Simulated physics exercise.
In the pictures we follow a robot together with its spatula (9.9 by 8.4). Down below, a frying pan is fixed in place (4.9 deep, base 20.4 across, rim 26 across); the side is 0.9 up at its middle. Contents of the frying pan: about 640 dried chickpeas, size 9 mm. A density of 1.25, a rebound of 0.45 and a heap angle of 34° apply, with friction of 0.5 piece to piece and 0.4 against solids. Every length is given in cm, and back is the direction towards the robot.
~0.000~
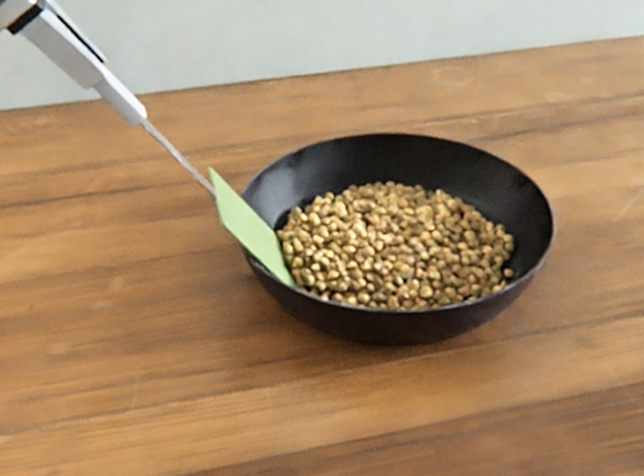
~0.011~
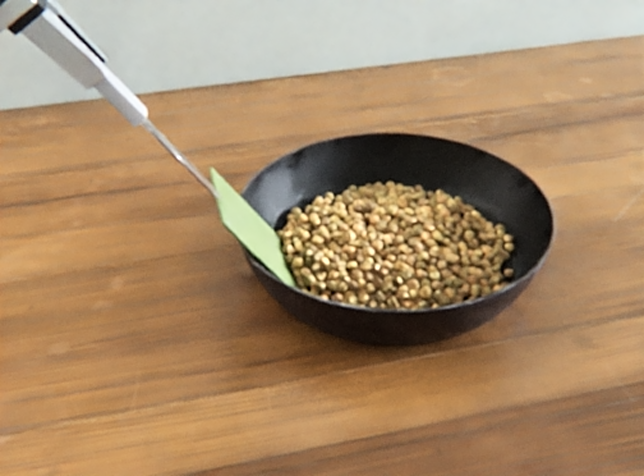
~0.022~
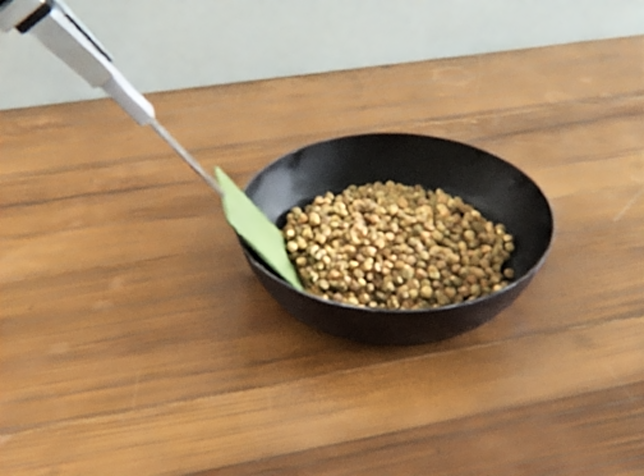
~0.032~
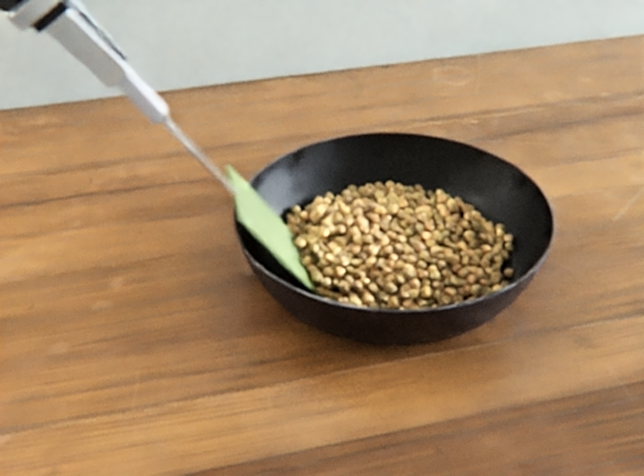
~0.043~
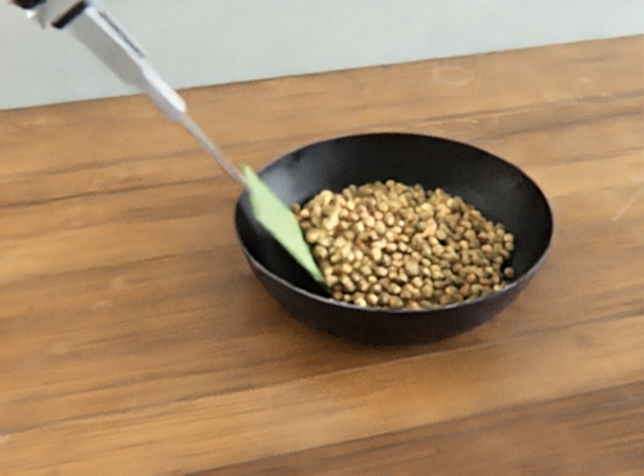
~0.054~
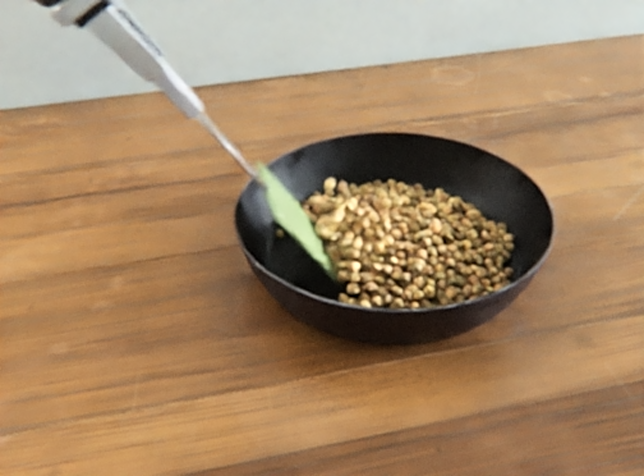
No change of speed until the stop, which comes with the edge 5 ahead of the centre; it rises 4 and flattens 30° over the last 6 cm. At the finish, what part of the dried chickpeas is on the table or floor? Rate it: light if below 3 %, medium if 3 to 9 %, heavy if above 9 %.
Rating: Medium.
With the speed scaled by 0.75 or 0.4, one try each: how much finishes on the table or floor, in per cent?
Estimates in order: 0 per cent, 0 per cent.
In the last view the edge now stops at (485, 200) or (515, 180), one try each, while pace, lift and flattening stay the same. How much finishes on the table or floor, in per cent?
Try 1: Approx. 10 %; try 2: Approx. 20 %.
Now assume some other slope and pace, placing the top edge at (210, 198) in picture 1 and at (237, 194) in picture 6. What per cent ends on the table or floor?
Near 0 in a hundred.
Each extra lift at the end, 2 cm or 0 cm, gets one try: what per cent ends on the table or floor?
I'd put it near 0 in a hundred, then near 0 in a hundred.
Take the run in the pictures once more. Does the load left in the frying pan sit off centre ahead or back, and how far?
I'd say close to 4.5 cm toward the front.
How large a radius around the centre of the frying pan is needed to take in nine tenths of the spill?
I reckon it's some 75 centimetres.
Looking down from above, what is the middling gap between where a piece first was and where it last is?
Distance: Around 4 cm.
After 0.08 s, sloping 56°, highest piece 7 above the table; 641 in the frying pan.
After 0.11 s, sloping 46°, highest piece 9 above the table; 641 in the frying pan.
After 0.32 s, sloping 27°, highest piece 6 above the table; 603 in the frying pan, 34 on the table or floor, 4 on the blade or in flight.
After 1.37 s, sloping 27°, highest piece 4 above the table; 603 in the frying pan, 38 on the table or floor.
In the end, 603 in the frying pan, 38 on the table or floor. That is 6 % on the table or floor.
